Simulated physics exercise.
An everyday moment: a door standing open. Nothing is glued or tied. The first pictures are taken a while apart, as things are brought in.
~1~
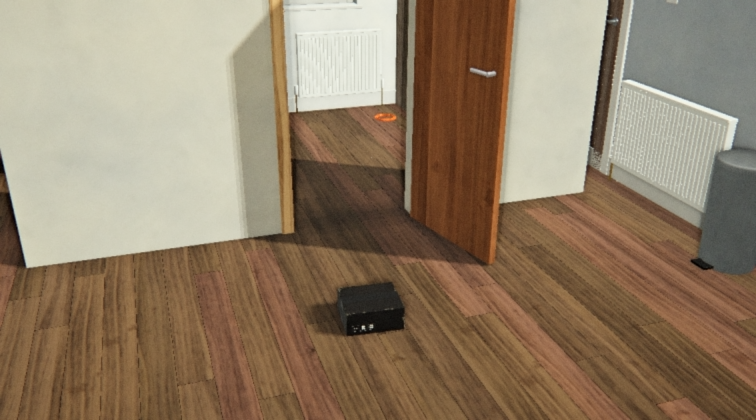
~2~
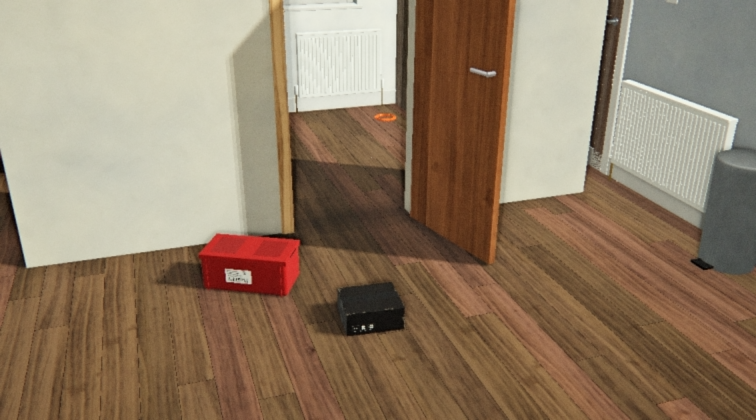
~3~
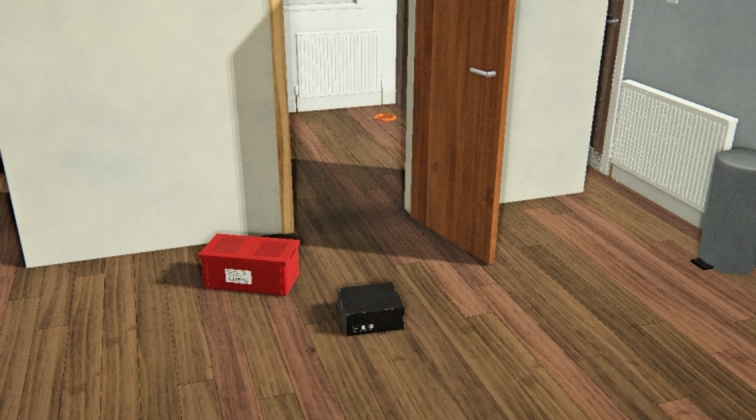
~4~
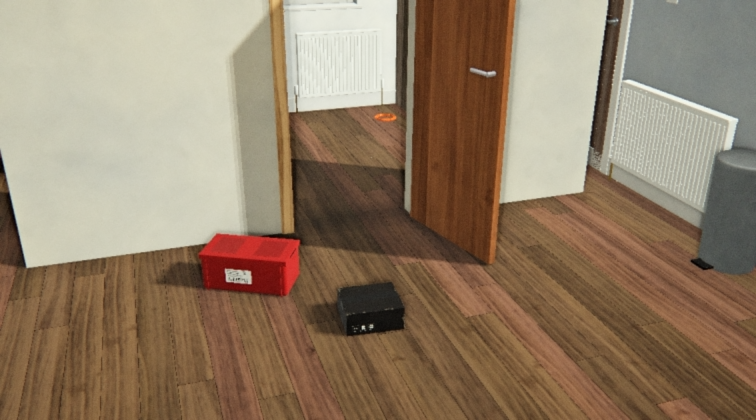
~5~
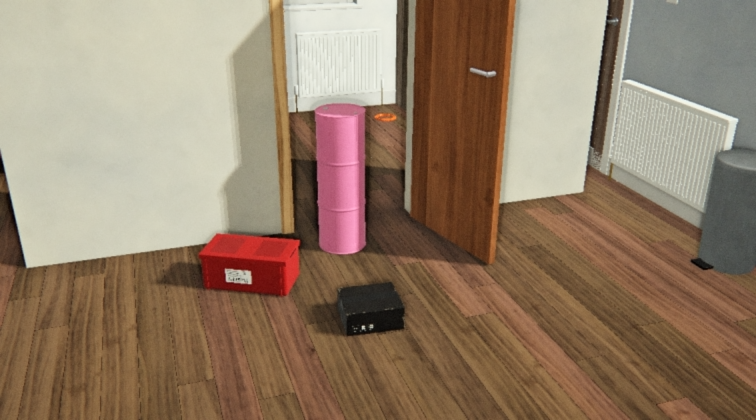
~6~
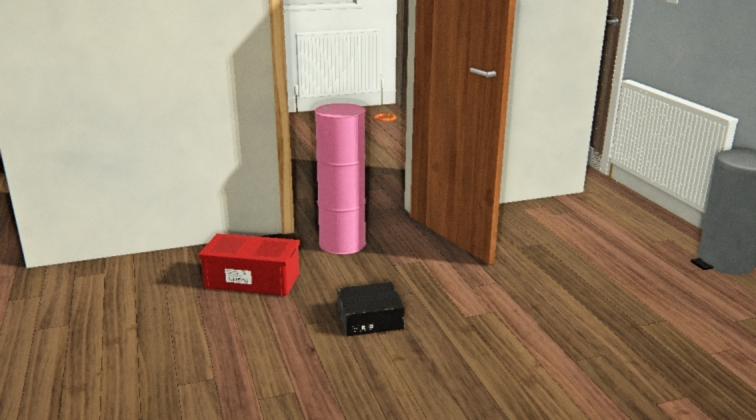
Nothing travels across the view, and the brown wooden door stays wide open and still throughout, seen from a fixed, raised viewpoint above a plank floor. A small black box sits in front of the doorway, with pale walls, white radiators and a grey bin at the right. A red tote appears to its left, then a tall pink drum appears in the doorway behind them.
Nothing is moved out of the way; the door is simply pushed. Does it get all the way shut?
As it turns out, it jams.
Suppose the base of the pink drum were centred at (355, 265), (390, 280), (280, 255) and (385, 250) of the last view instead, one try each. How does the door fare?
First, it jams; second, it jams; third, it closes; fourth, it is blocked.
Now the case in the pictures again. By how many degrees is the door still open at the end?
Some 35° open.
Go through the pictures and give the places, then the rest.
In the first frame, door wide open and still.
In the second frame, door wide open and still; red tote (251, 265); black parcel (370, 308).
In the third frame, door wide open and still; red tote (251, 265); black parcel (370, 308).
In the fourth frame, door wide open and still; red tote (251, 265); black parcel (370, 308).
In the fifth frame, door wide open and still; red tote (251, 265); black parcel (370, 308).
In the sixth frame, door wide open and still; pink drum (341, 179); red tote (251, 265).
Then, 0.60 s on from there, door at 93°.
Then, 1.10 s on from there, door at 71°.
Then, 1.40 s on from there, door at 57°.
Then, 1.80 s on from there, door at 38°.
In the end, door at 36°; all 3 unmoved. At the end, from the last picture's camera, pink drum near (337, 178).
